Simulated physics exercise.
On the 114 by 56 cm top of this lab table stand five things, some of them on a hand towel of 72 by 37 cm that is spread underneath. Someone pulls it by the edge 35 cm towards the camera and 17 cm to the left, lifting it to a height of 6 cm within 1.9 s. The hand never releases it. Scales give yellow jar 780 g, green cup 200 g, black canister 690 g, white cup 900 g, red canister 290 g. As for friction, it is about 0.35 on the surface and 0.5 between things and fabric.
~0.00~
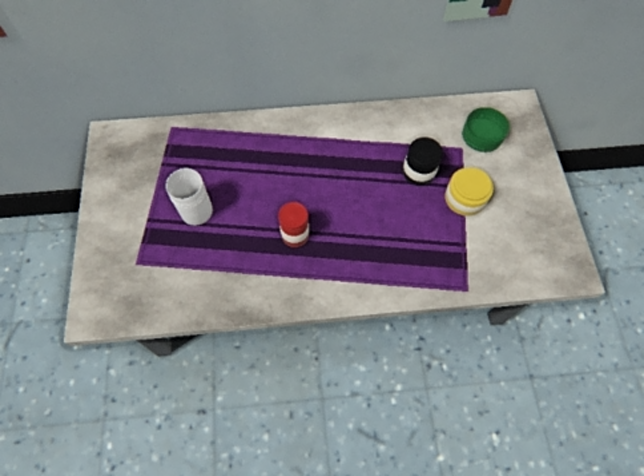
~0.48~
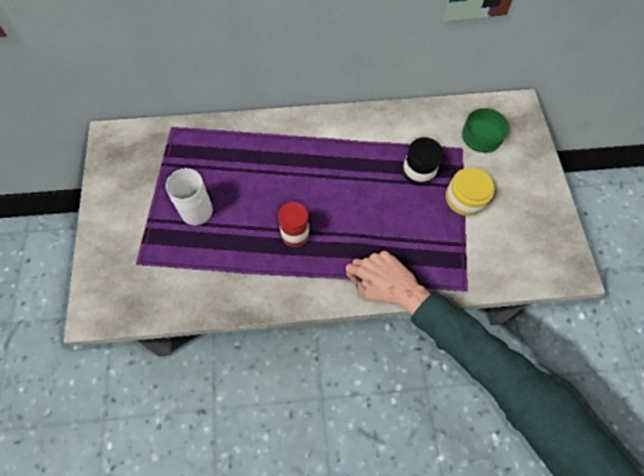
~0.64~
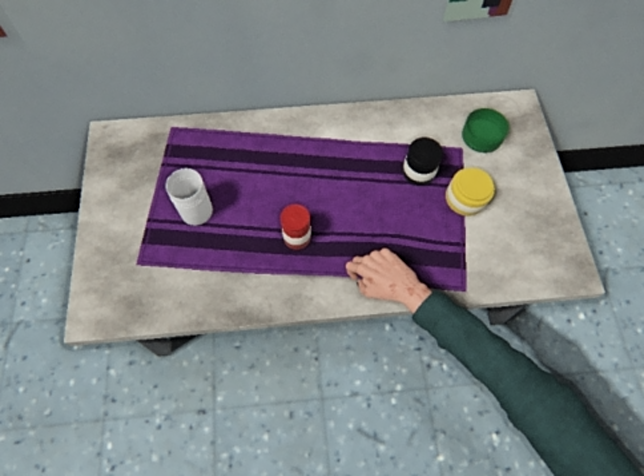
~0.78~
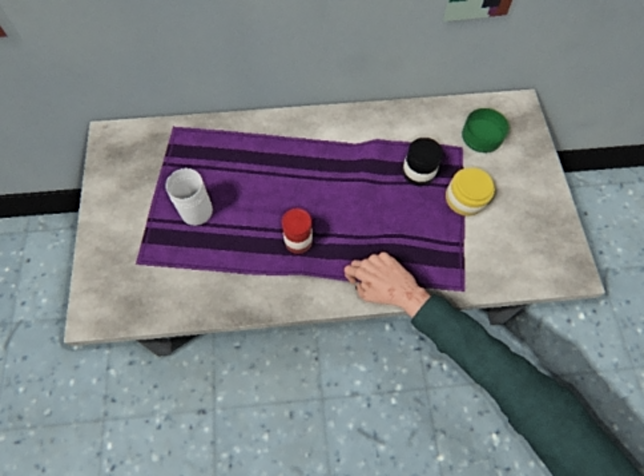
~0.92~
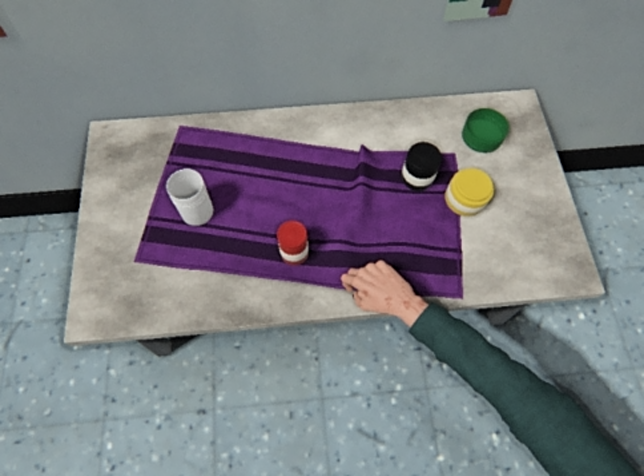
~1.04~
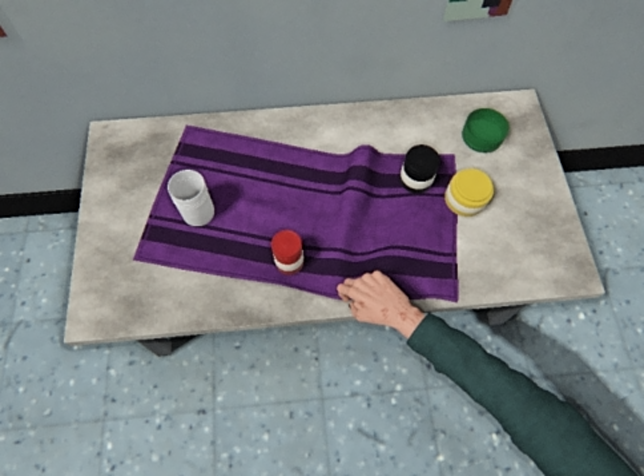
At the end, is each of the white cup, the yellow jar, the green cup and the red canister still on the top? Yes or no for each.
Answers: White cup - yes; yellow jar - yes; green cup - yes; red canister - no.
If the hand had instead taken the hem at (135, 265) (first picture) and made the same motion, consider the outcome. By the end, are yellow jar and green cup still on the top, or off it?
Lab note: Yellow jar is still up there, green cup is still up there.
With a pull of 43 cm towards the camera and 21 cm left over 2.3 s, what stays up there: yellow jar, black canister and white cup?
Outcome: Yellow jar is still there; black canister leaves the top; white cup leaves the top.
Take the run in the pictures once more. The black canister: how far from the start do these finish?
The black canister ends up off the top.
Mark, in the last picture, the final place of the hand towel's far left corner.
(292, 200) or thereabouts.
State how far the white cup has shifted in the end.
The white cup ends up about 20 cm from its start.
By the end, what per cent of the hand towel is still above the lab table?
Near 30 in a hundred.
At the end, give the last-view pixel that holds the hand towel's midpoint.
Close to (315, 368) in pixels.
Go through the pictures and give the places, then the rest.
In the first frame, shows, white cup (184, 184); yellow jar (474, 183); green cup (488, 124); red canister (293, 215); hand towel corners (136, 265) (171, 127) (468, 292).
In the second frame, shows, hand towel corners (136, 265) (171, 127); grip (356, 280).
In the third frame, shows, red canister (295, 217); hand towel corners (136, 265) (171, 127); grip (357, 278).
In the fourth frame, shows, red canister (297, 221); hand towel corners (136, 264) (173, 127); grip (355, 282).
In the fifth frame, shows, black canister (425, 155); red canister (292, 234); hand towel corners (134, 262) (180, 126); grip (352, 290).
In the sixth frame, shows, white cup (186, 185); yellow jar (474, 184); green cup (488, 125); red canister (287, 243); hand towel corners (133, 260) (186, 125) (455, 155) (458, 303); grip (348, 300).
At 1.4 s, 90 % of the hand towel is still over the top; red canister 14 cm off its start, white cup 5 cm off its start, black canister 13 cm off its start.
At 1.8 s, 75 % of the hand towel is still over the top; red canister lifted 5 cm, white cup 11 cm off its start, black canister 25 cm off its start.
At 2.2 s, 50 % of the hand towel is still over the top; red canister over the edge, white cup 19 cm off its start at (228, 255), black canister 40 cm off its start at (371, 323).
At 2.5 s, 35 % of the hand towel is still over the top; red canister over the edge, white cup 21 cm off its start, black canister over the edge.
At 4.1 s, 30 % of the hand towel is still over the top; red canister over the edge, white cup 22 cm off its start at (229, 268), yellow jar 1 cm off its start at (473, 186), green cup 0 cm off its start at (488, 125).
